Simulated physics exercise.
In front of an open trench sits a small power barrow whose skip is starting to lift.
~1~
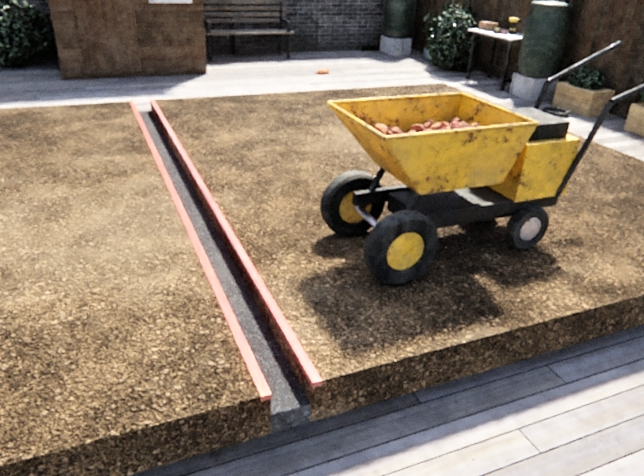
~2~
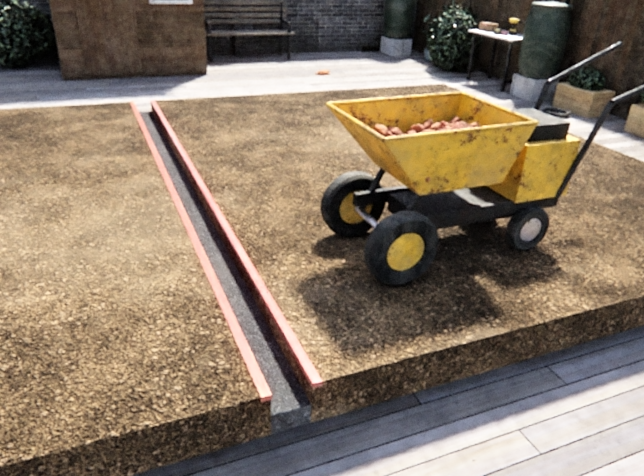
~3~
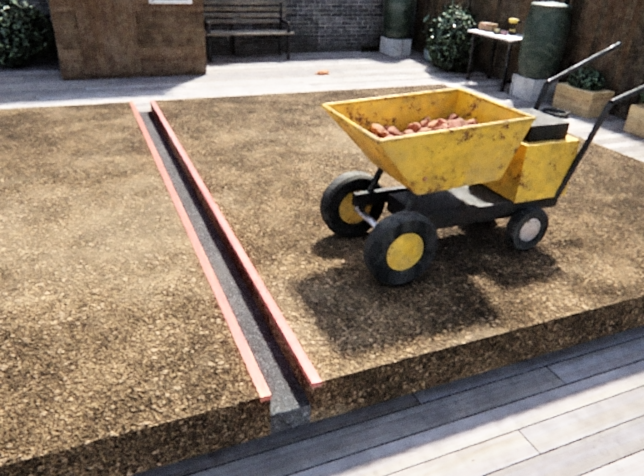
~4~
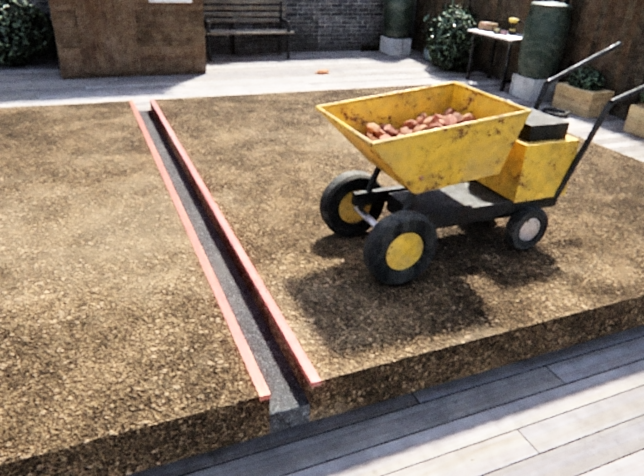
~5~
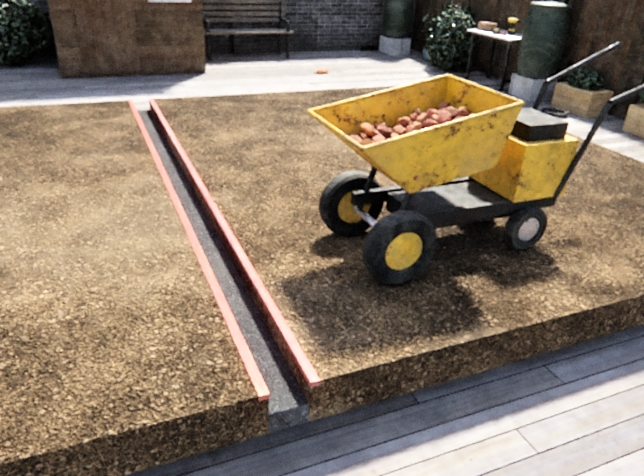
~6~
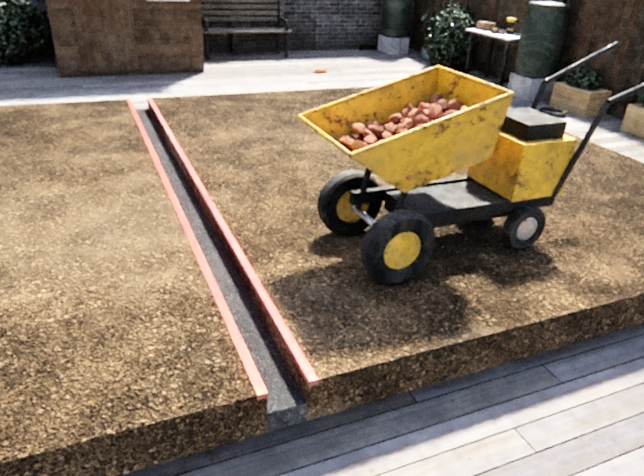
Sunlit paved yard with a soil bed, a yellow power barrow's skip of reddish lumps slowly tilting left beside a narrow trench.
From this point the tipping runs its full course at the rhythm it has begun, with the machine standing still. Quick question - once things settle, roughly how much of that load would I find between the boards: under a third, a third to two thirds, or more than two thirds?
Okay, so the amount in the trench ends inside the middle band of one-third to two-thirds.
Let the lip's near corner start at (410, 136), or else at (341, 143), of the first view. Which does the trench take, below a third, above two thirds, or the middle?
Between a third and two thirds; then under a third.
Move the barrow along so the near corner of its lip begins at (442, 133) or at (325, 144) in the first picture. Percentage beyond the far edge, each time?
Around 0 and 80 per cent respectively.
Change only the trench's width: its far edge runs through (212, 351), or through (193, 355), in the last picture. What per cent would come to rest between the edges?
80 %, 90 %.
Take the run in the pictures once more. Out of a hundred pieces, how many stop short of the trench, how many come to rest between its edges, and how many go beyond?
Shares in per cent - short: 10, between: 55, beyond: 20.
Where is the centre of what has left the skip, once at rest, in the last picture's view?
Resting centre, last picture - approx. (229, 276).
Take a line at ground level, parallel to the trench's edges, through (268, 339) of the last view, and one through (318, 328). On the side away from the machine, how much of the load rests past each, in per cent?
Estimate: 50 %, then 90 %.
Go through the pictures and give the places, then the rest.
Lip of the skip near (385, 138), level; top of the load near (440, 136), lumps of rubble; first edge of the trench near (290, 335); far edge near (243, 346), the trench under half as wide as the skip, and about half as deep as wide, in the first picture.
Lip of the skip near (384, 140), level; top of the load near (440, 136), in the second picture.
Lip of the skip near (379, 142), tipped barely; top of the load near (437, 134), in the third picture.
Lip of the skip near (372, 145), tipped a little; top of the load near (450, 124), in the fourth picture.
Lip of the skip near (363, 149), tipped a little; top of the load near (444, 119), in the fifth picture.
Lip of the skip near (351, 155), tipped clearly; top of the load near (450, 116); first edge of the trench near (287, 334); far edge near (240, 344), in the sixth picture.
Shortly afterwards, skip tipped steeply; the whole lot in the skip.
Next, skip tipped right over; the bulk in the skip; only a few short of the trench; a little in or heaped over the trench.
Some moments later, skip tipped right over; near a quarter in the skip; a little short of the trench; near half in or heaped over the trench; near a quarter beyond it.
In the end, skip tipped right over; a little in the skip; a little short of the trench; near half in or heaped over the trench; near a quarter beyond it.
